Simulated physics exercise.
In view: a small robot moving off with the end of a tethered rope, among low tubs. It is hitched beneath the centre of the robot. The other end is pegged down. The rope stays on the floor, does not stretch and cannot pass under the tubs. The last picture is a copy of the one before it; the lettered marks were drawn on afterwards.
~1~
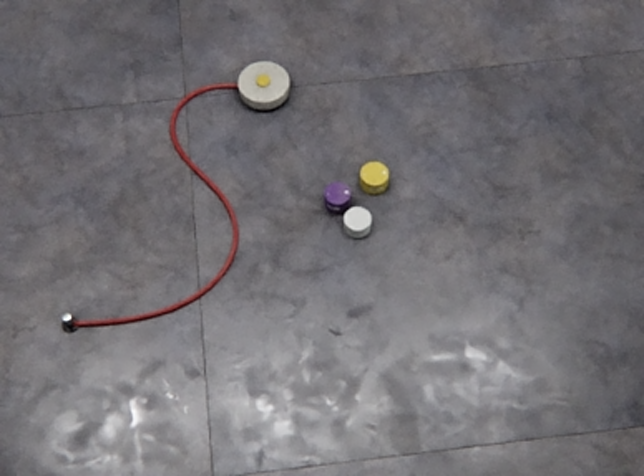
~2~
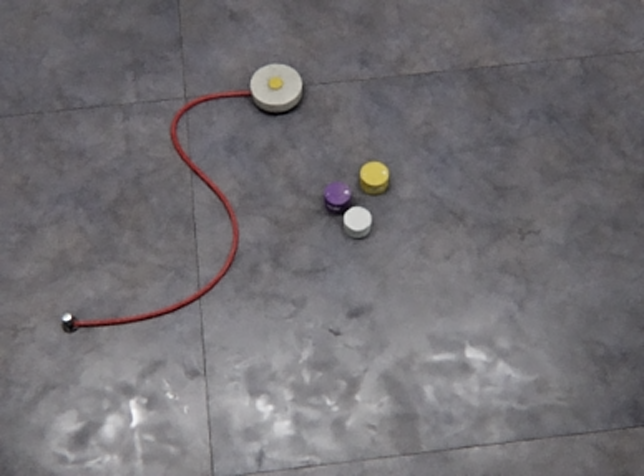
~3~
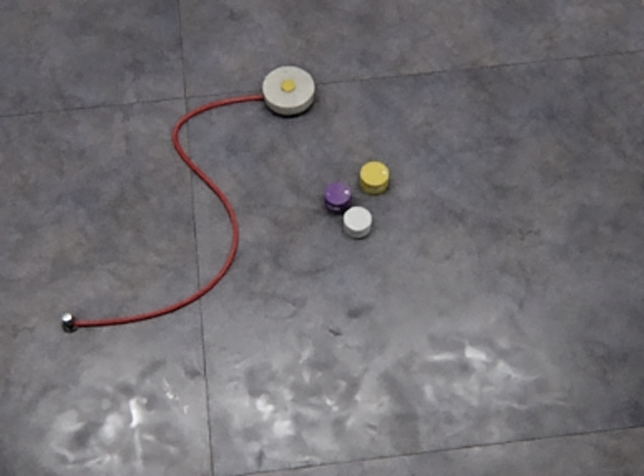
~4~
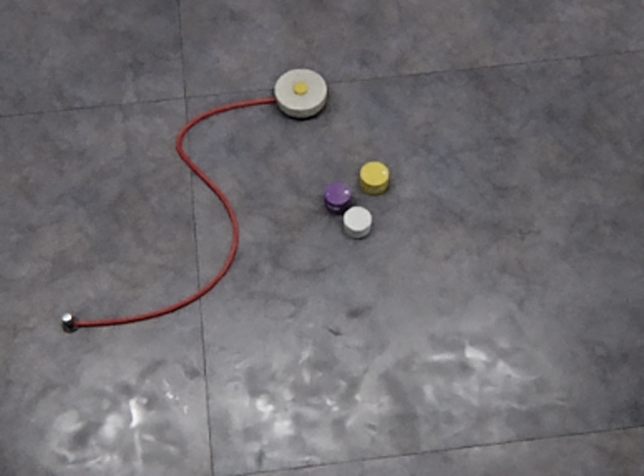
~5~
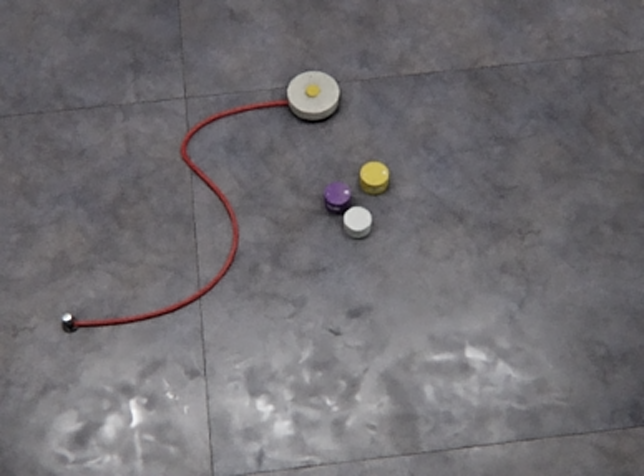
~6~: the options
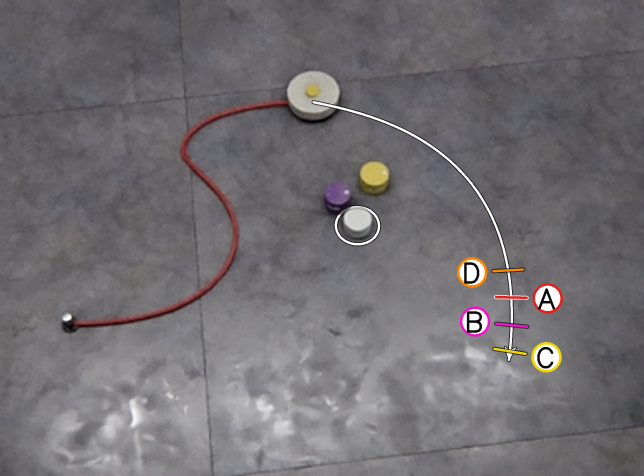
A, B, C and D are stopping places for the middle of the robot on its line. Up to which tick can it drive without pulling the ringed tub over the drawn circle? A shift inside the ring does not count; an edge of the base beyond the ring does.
D.
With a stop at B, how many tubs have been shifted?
Three.
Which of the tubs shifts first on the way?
The yellow tub.
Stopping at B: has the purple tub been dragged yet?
By then, yes.
On the marked copy, A at (511, 297); B at (512, 325); C at (510, 351); D at (508, 270); the ring at (357, 226); the route from (313, 102) via (472, 185) to (509, 360).
Following D. Soon after the start, robot (407, 126); white tub (358, 222).
Later, robot (480, 189); white tub (358, 222).
In the end, robot (510, 266); yellow tub (374, 205); purple tub (339, 203); white tub (356, 224); the white tub is still in its ring.
As for the rest, A drags the ringed tub to (355, 238); B drags the ringed tub to (353, 252); C drags the ringed tub to (351, 265).
